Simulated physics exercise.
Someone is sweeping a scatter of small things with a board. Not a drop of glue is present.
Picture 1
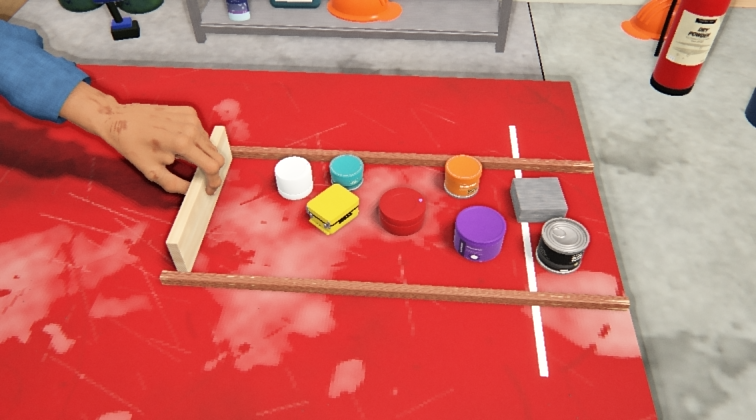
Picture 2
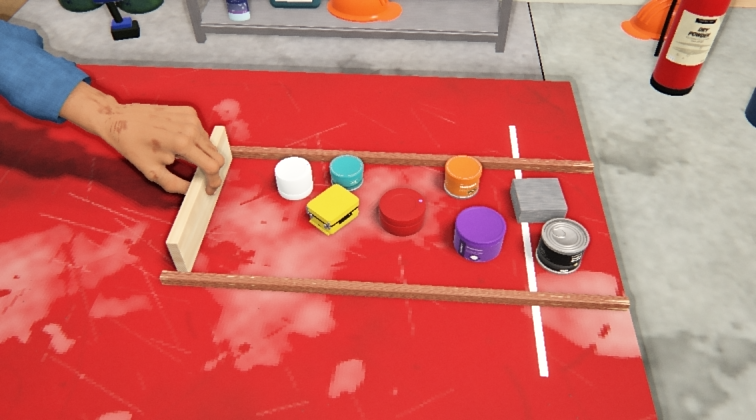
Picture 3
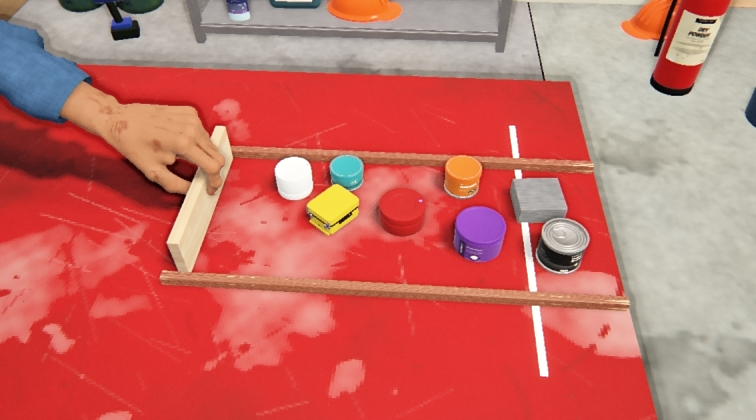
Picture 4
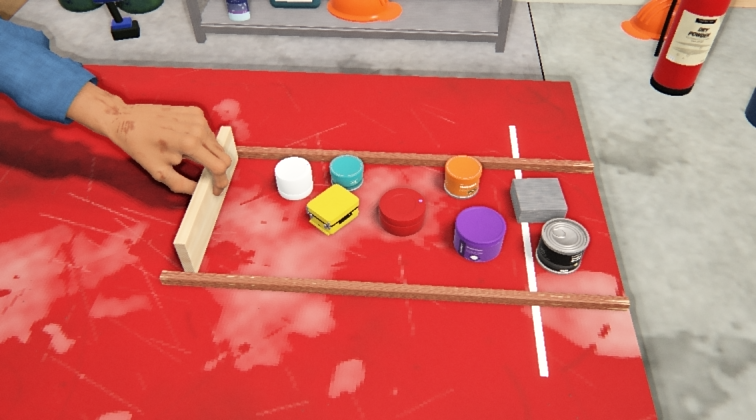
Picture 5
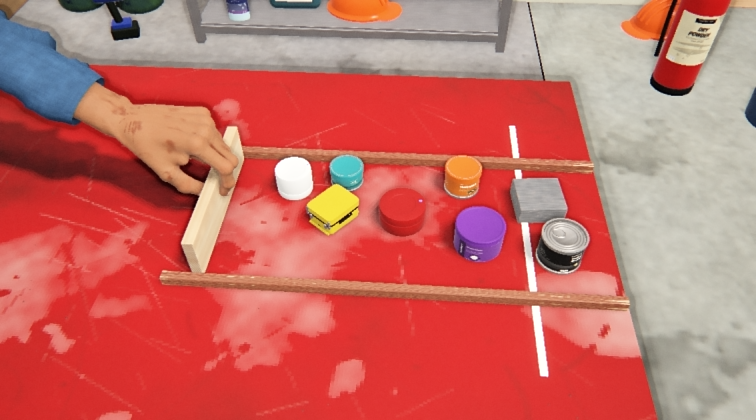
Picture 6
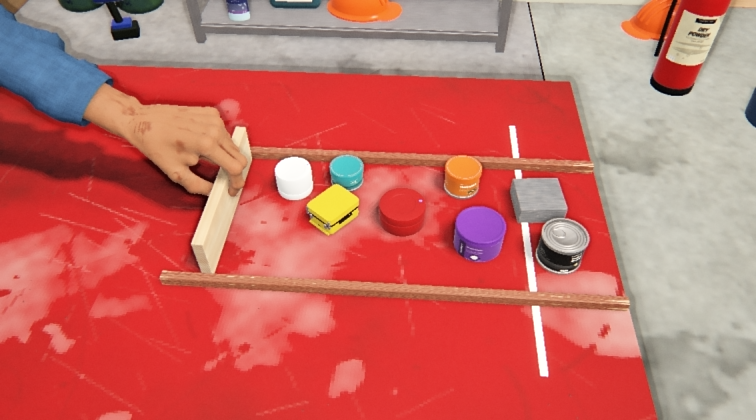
A hand reaching in from the left holds an upright pale wooden board on a red, pale-blotched surface in a workshop-like room, seen from above at an angle. Between two brown strips sit white, teal, yellow, red, orange and purple items, with a grey block and black pot near a white line at right. The board stays still at first, then slides slightly right, while the items and camera remain still.
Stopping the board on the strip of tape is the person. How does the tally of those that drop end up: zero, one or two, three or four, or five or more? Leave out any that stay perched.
The tally ends at one or two.
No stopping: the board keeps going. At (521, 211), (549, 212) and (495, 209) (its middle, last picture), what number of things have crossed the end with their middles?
In order of the places given, that's 1, 3 and 0.
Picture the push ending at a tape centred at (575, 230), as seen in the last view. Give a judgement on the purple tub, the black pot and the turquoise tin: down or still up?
Outcome: The purple tub is safe; the black pot is gone; the turquoise tin is safe.
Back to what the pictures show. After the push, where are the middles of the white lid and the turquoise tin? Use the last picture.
Positions - first (542, 197), then (537, 175).
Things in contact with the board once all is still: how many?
Total: 4.
Early on, none off yet; black pot at rest near (562, 246); grey block at rest near (538, 200); purple tub at rest near (479, 234).
Finally, the number that fall off is one or two; lost, grey block.
